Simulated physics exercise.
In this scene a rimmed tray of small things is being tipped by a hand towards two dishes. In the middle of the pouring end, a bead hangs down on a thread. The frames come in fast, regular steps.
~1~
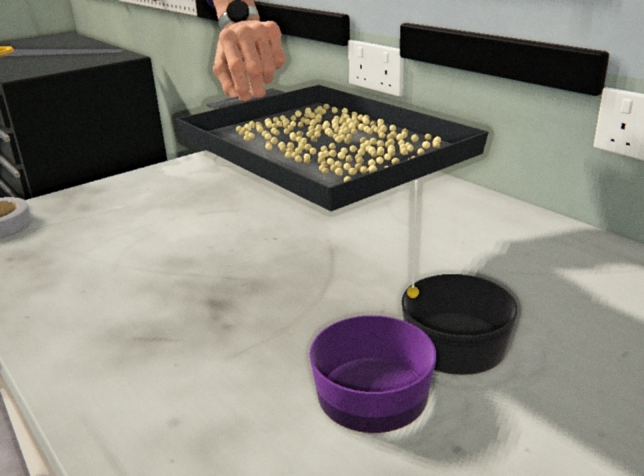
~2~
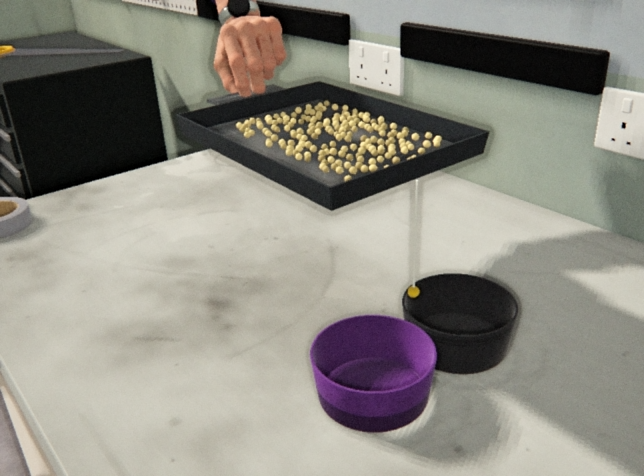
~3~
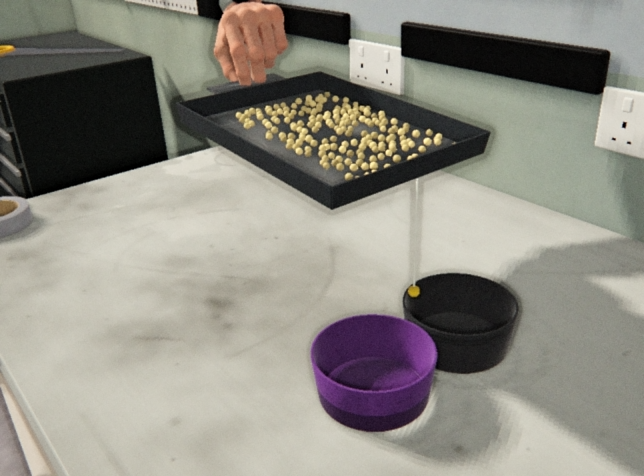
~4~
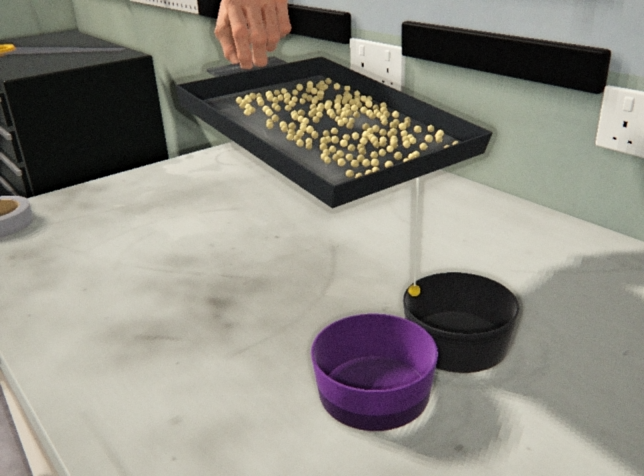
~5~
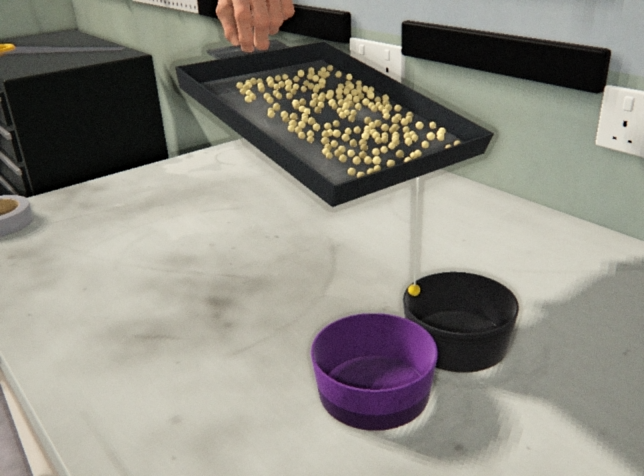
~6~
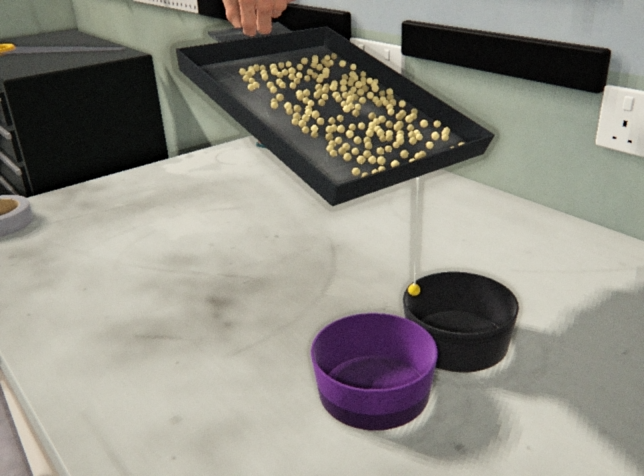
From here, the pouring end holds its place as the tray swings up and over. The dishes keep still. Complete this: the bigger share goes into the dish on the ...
Right.
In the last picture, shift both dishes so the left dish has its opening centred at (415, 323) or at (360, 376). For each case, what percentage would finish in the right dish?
The first try yields 50% and the second yields 50%.
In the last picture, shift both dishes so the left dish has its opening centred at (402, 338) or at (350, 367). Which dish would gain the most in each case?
The dish to the right, then the dish to the right.
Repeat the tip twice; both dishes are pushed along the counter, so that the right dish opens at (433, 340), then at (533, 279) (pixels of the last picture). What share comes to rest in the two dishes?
You'd get about 30 per cent first and about 90 per cent second.
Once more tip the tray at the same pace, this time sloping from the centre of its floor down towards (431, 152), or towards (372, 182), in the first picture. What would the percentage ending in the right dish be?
40 % and 10 %, roughly.
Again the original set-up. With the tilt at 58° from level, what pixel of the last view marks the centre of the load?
Roughly at (438, 153).
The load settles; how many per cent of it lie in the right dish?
Result: Near 60 %.
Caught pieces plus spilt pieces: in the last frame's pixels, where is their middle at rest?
Close to (475, 348) in the last view.
Shortly afterwards, tray tipped steeply; all but a few on the tray; only a few in the air.
Next, tray tipped right over; all but a few on the tray; only a few in the right dish; only a few outside both; only a few in the air.
Some moments later, tray tipped past a quarter turn; a little in the left dish; near two thirds in the right dish; near a third outside both.
In the end, tray tipped past a quarter turn; a little in the left dish; near two thirds in the right dish; near a third outside both.
